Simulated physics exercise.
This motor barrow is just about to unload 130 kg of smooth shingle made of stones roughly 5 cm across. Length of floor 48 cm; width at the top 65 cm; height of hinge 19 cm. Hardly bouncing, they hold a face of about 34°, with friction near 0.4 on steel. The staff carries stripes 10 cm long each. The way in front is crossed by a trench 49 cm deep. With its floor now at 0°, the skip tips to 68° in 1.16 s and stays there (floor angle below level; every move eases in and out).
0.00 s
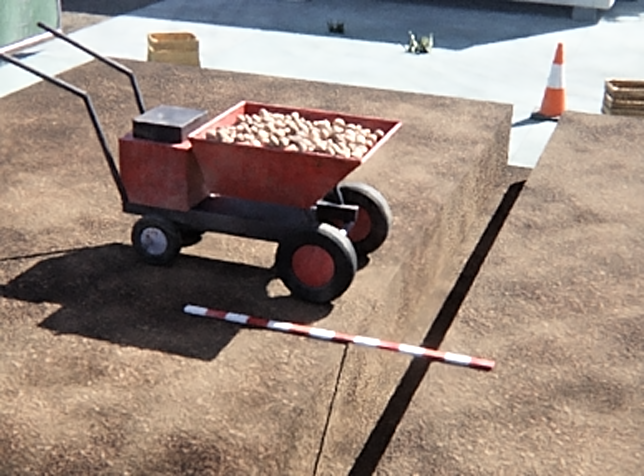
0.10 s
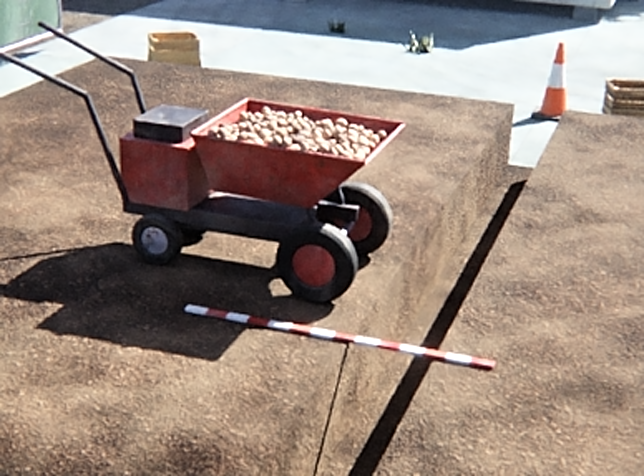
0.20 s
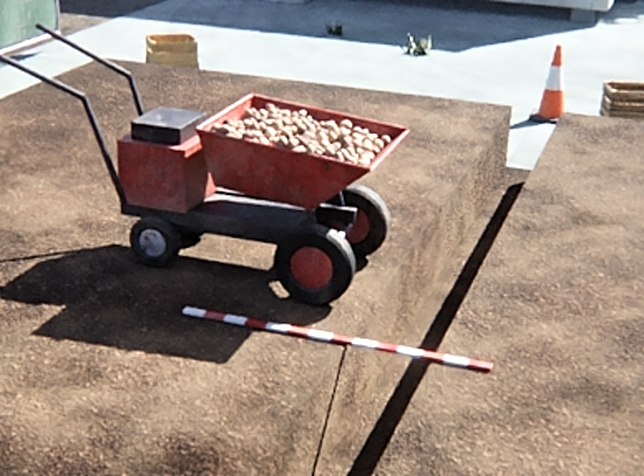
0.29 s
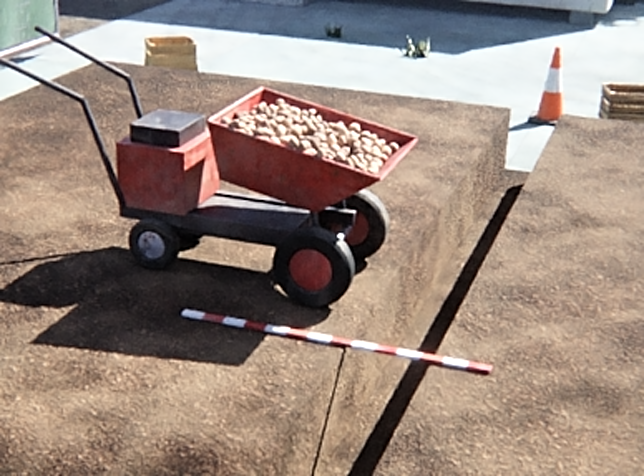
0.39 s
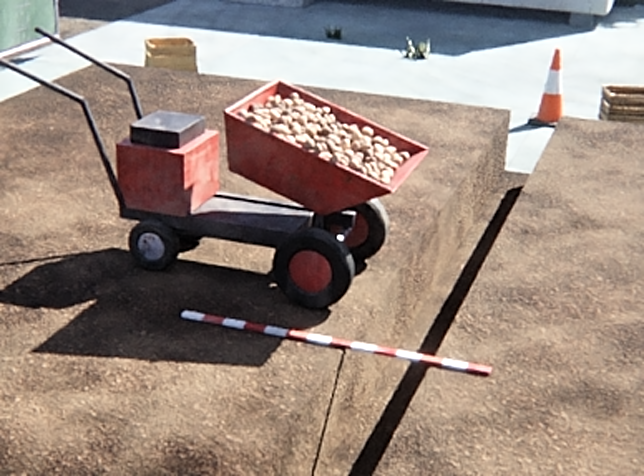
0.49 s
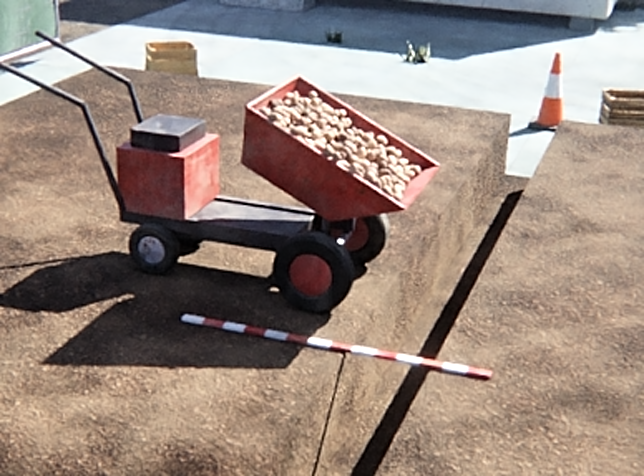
On a brown, rough-surfaced yard beside a dark trench, a red motor barrow stands still behind a red-and-white striped staff while its skip, heaped with smooth stones, tilts steadily steeper toward the right, its rear end rising.
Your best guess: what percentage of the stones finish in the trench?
My guess is about 23 per cent.
After 0.9 s the floor is at 57°; 99 % in the skip, 1 % in the trench; the foremost stones are at (452, 250).
After 1.3 s the floor is at 68°; 46 % in the skip, 4 % in the trench, 50 % past the trench; the foremost stones are at (569, 323).
After 1.6 s the floor is at 68°; 13 % in the skip, 10 % in the trench, 77 % past the trench; the foremost stones are past the picture's edge.
After 3.6 s the floor is at 68°; 0 % in the skip, 23 % in the trench, 77 % past the trench; the foremost stones are past the picture's edge.
